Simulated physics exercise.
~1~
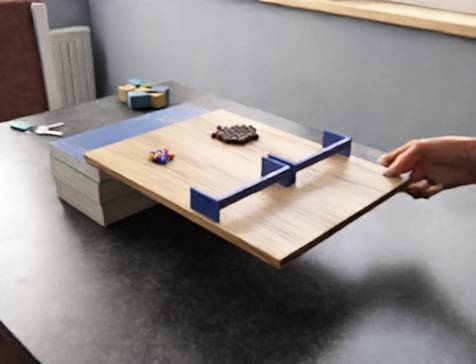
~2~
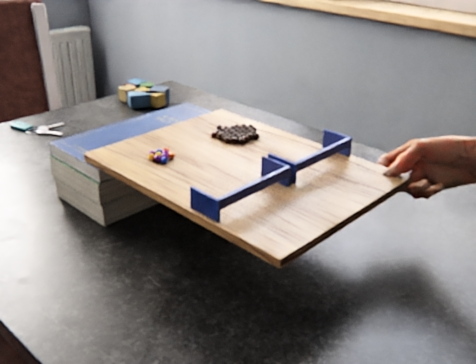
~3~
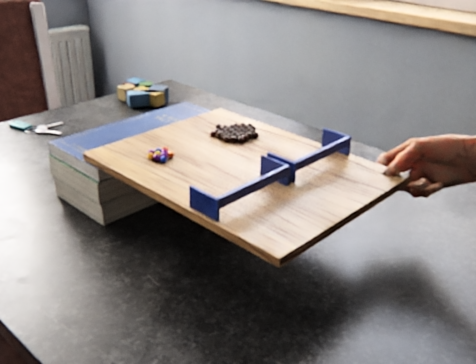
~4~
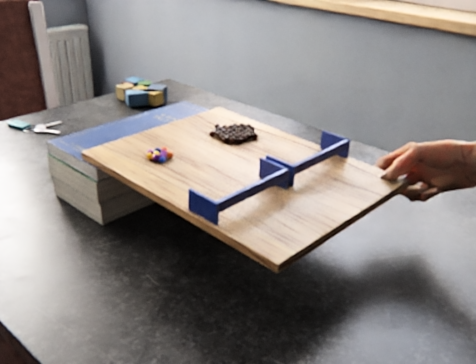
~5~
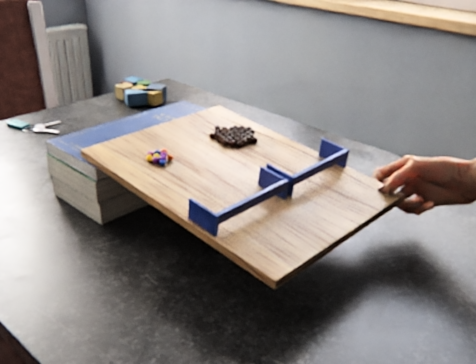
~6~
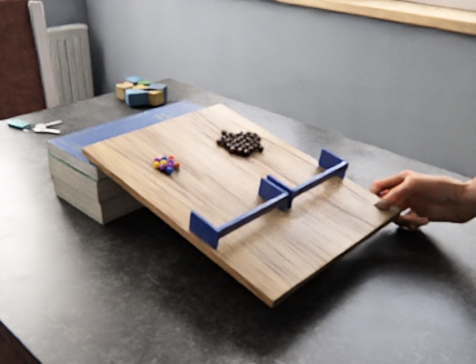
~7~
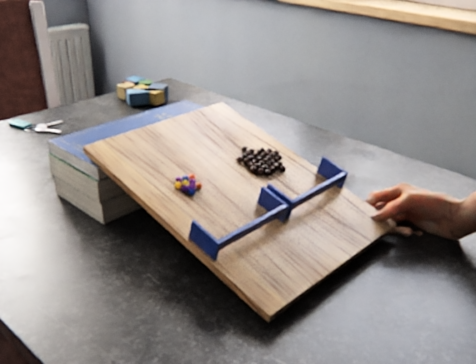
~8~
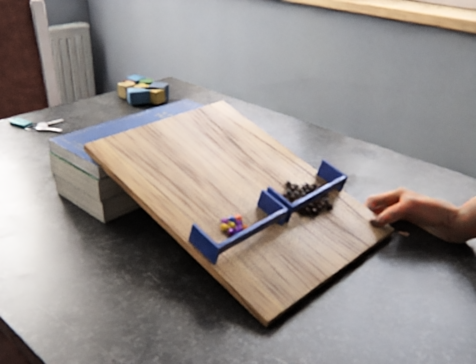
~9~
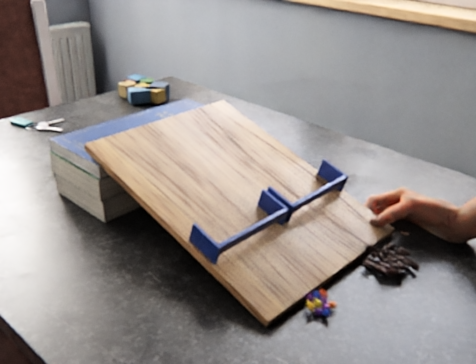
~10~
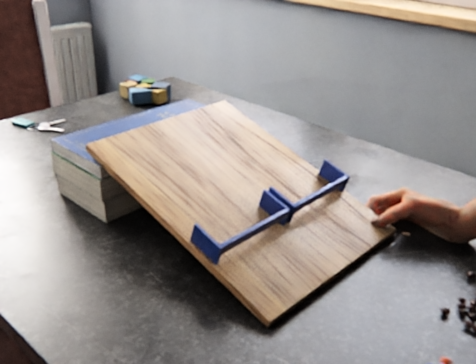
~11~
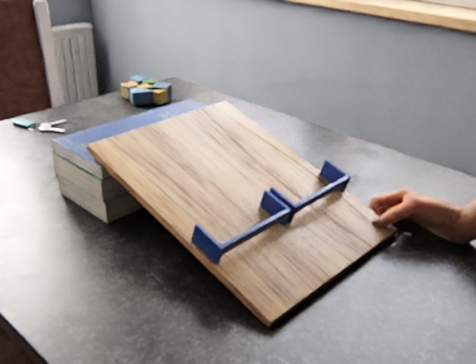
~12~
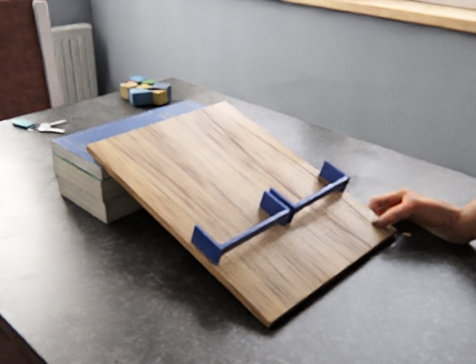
On a dark tabletop, a hand lowering a wooden board, dark and colourful pieces sliding past blue gates and off, leaving it empty.
